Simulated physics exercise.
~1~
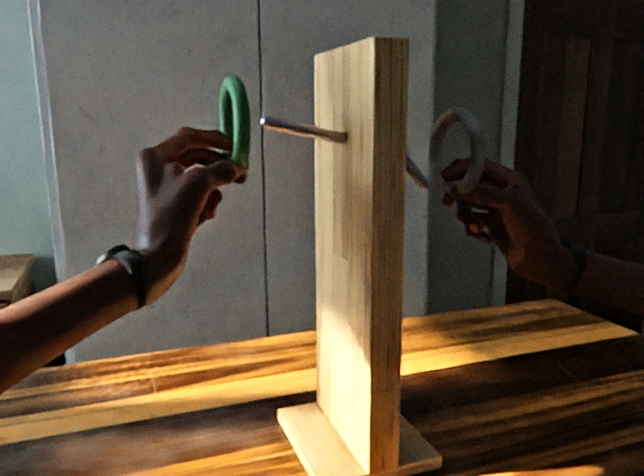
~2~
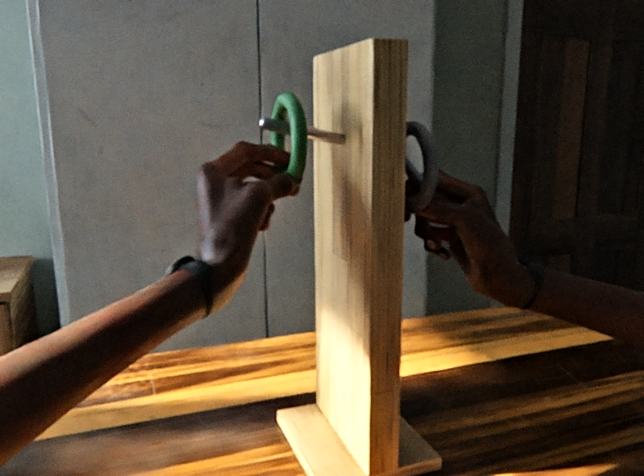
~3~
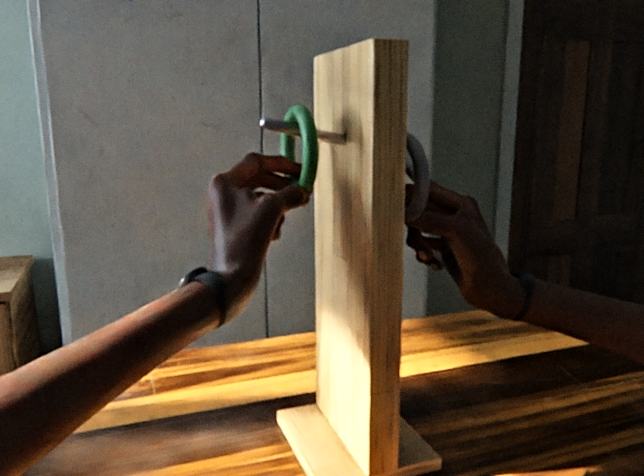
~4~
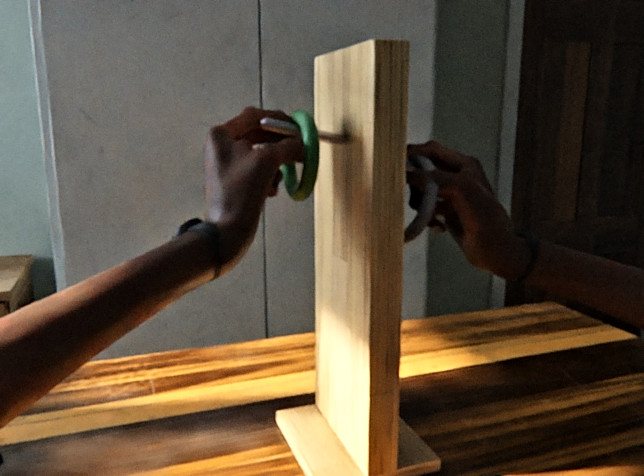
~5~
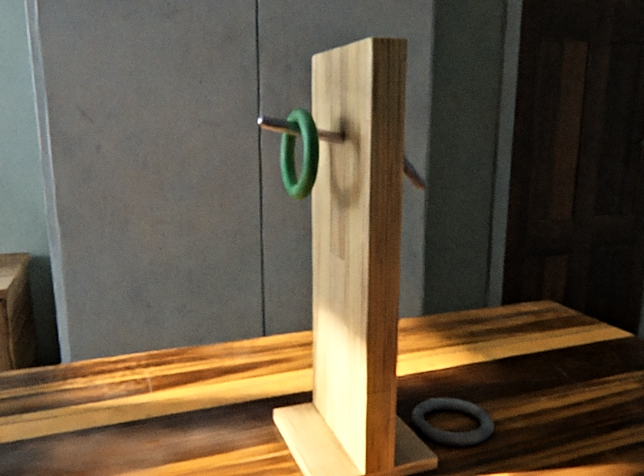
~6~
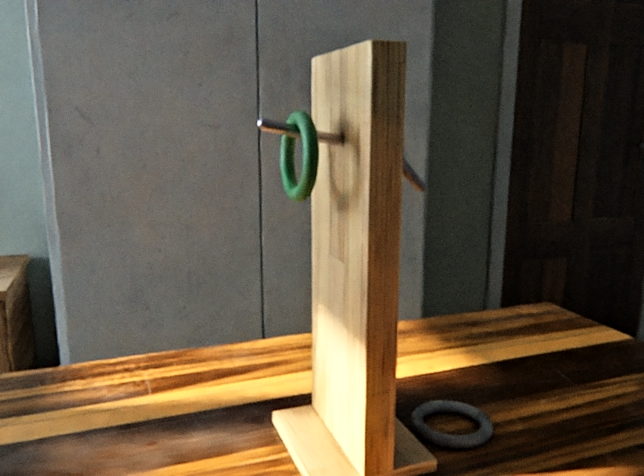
On a sunlit wooden table, two hands move rings toward a peg stand; the green stays hanging, the grey drops beside it.
